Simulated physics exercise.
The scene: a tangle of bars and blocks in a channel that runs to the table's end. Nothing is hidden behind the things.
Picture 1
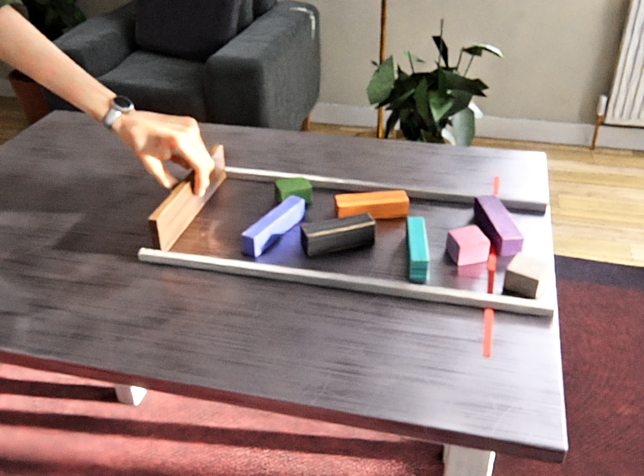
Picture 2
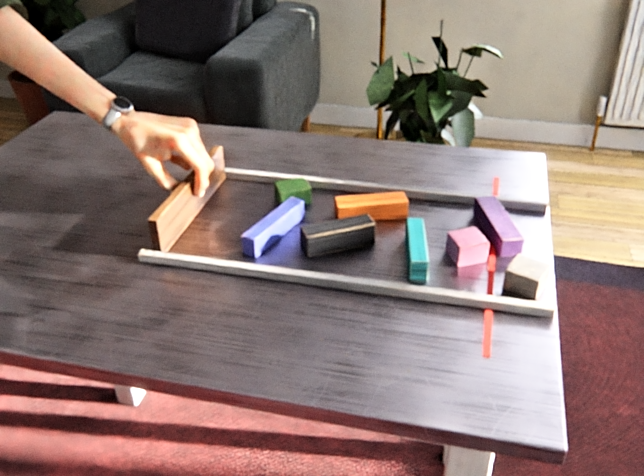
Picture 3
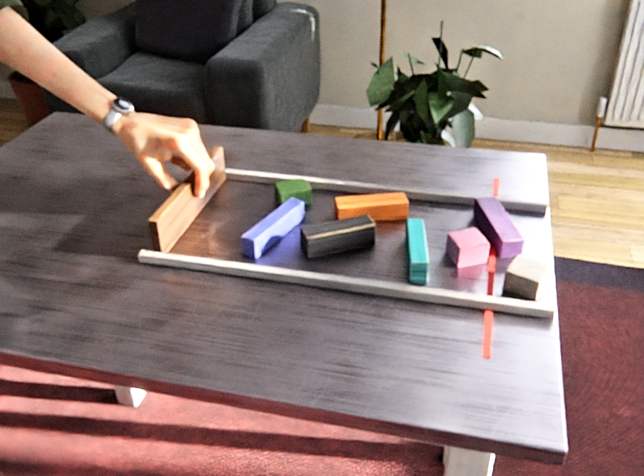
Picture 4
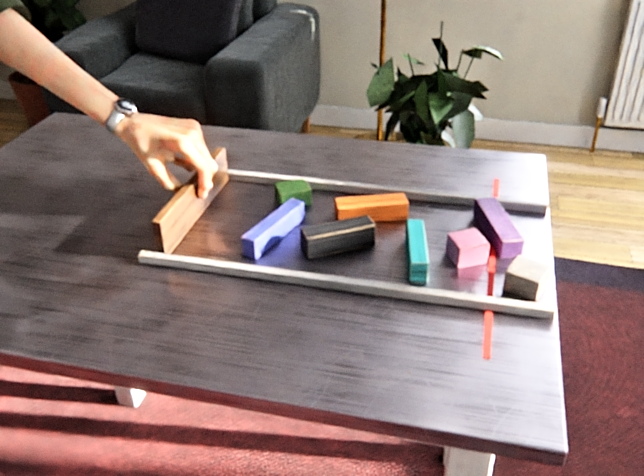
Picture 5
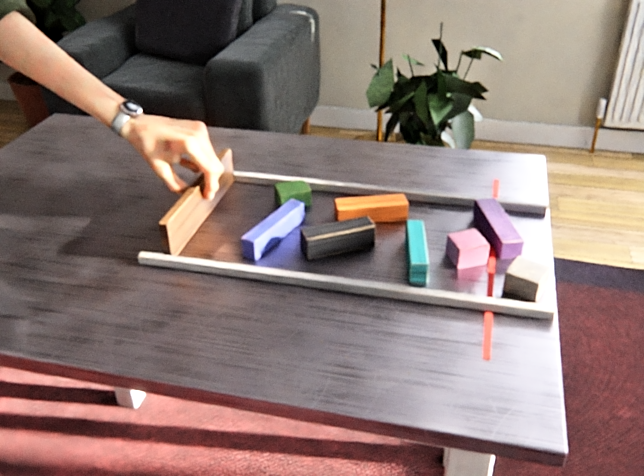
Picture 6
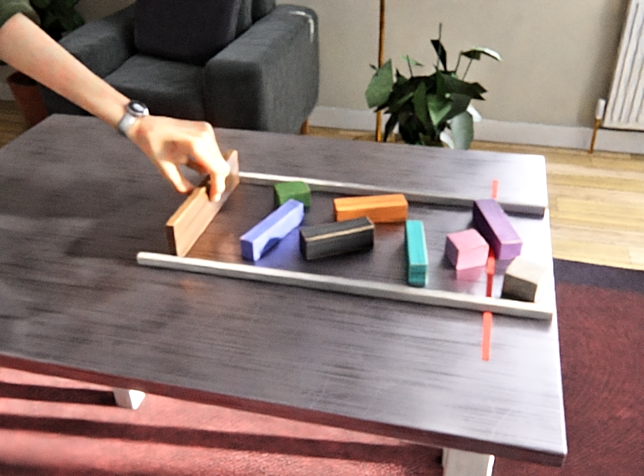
A hand held a wooden board upright between two pale rails on a table, then slid it slightly to the right toward the colourful blocks and bars, which stayed still.
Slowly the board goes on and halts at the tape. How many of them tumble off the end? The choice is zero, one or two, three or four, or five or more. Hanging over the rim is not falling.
As it turns out, the number that fall off is three or four.
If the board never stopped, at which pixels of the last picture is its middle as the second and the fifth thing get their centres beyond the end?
About (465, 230), then (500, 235).
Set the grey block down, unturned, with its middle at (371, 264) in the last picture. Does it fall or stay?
Then it does not fall.
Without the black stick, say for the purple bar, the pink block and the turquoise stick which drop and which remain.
The purple bar tumbles off, the pink block is kept, the turquoise stick survives.
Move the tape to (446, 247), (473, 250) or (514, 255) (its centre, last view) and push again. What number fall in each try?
In that order 0, 2 and 5.
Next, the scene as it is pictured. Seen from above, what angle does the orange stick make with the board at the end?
Near 55 degrees.
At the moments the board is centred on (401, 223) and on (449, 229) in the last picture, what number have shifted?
At the one place 7, at the other 8.
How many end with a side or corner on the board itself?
The number is 2.
Early on, none off yet; grey block at rest near (526, 279); purple bar at rest near (496, 228); pink block at rest near (466, 249).
A while later, none off yet; grey block moving near (537, 283); purple bar travelled a little near (546, 232); pink block travelled well along near (520, 258).
Finally, the number that fall off is three or four; lost, pink block, purple bar and grey block.
